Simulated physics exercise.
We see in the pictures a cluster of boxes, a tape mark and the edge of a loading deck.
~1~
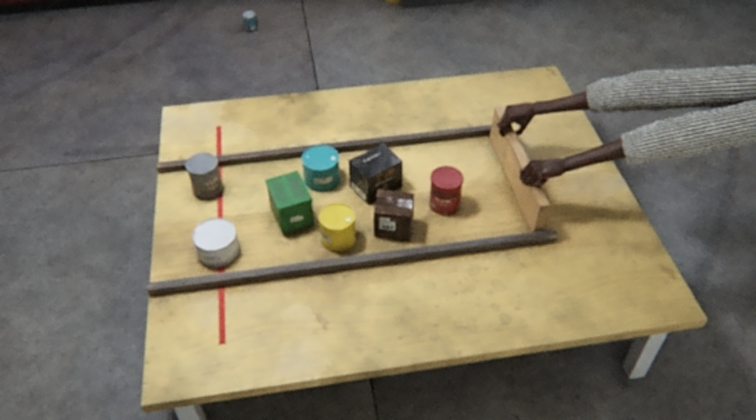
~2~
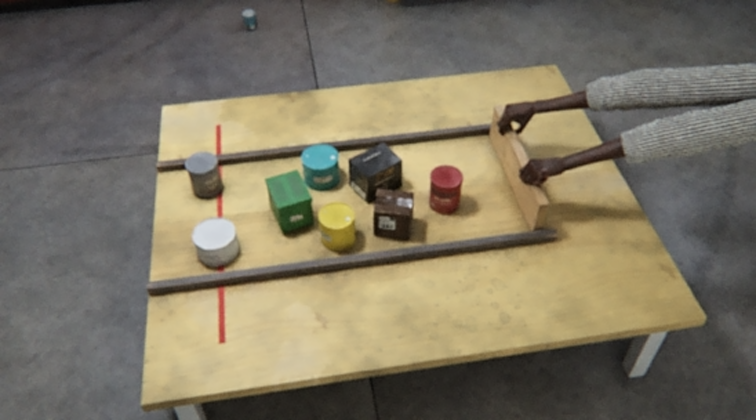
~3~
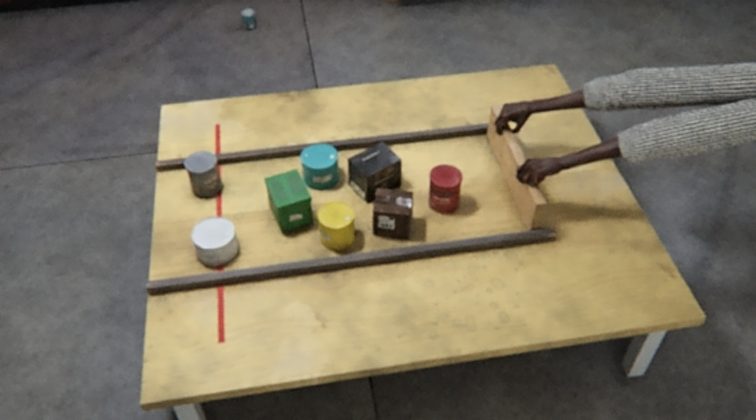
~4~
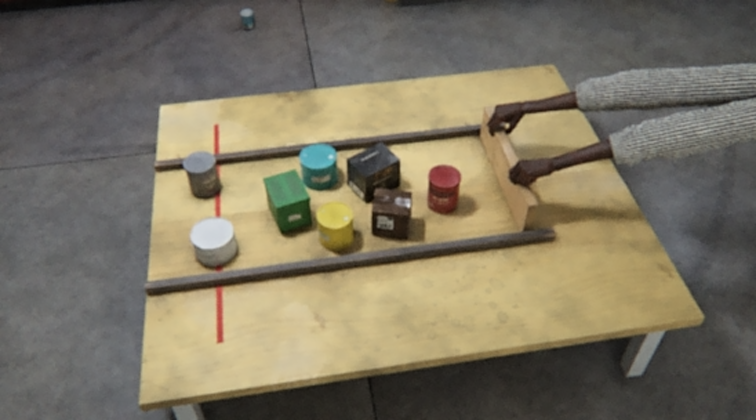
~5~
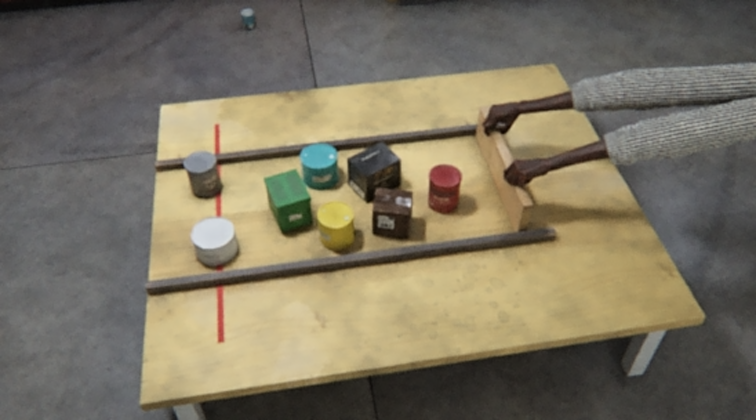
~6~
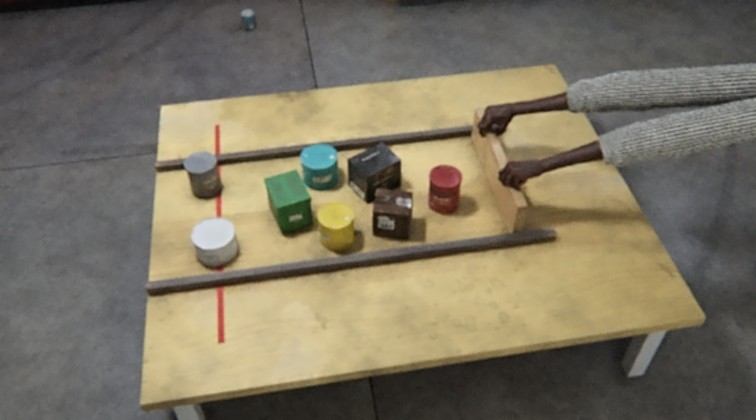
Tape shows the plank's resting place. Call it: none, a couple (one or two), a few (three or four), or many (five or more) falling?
Call: A couple.
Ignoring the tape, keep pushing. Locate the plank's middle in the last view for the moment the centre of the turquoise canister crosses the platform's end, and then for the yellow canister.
Roughly at (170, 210) and roughly at (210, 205).
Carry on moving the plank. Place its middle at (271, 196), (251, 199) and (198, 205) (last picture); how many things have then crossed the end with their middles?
Respectively 0, 0 and 4.
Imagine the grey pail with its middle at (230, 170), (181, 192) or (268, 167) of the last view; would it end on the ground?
In order of the places given, the grey pail rests steady, then rests steady, then rests steady.
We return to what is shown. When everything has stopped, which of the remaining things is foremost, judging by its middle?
Answer: The green tote.
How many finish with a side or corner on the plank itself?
4 of them.
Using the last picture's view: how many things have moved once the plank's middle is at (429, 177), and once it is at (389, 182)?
First position 1; second position 3.
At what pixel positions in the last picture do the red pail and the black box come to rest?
Final positions: Near (200, 221); near (191, 198).
Soon after, none off yet; grey pail at rest near (204, 176); white canister at rest near (215, 242); green tote at rest near (289, 202).
Then, none off yet; grey pail at rest near (204, 176); white canister at rest near (215, 242); green tote moved about its own width near (254, 206).
At rest, the number that fall off is one or two; fallen, white canister.
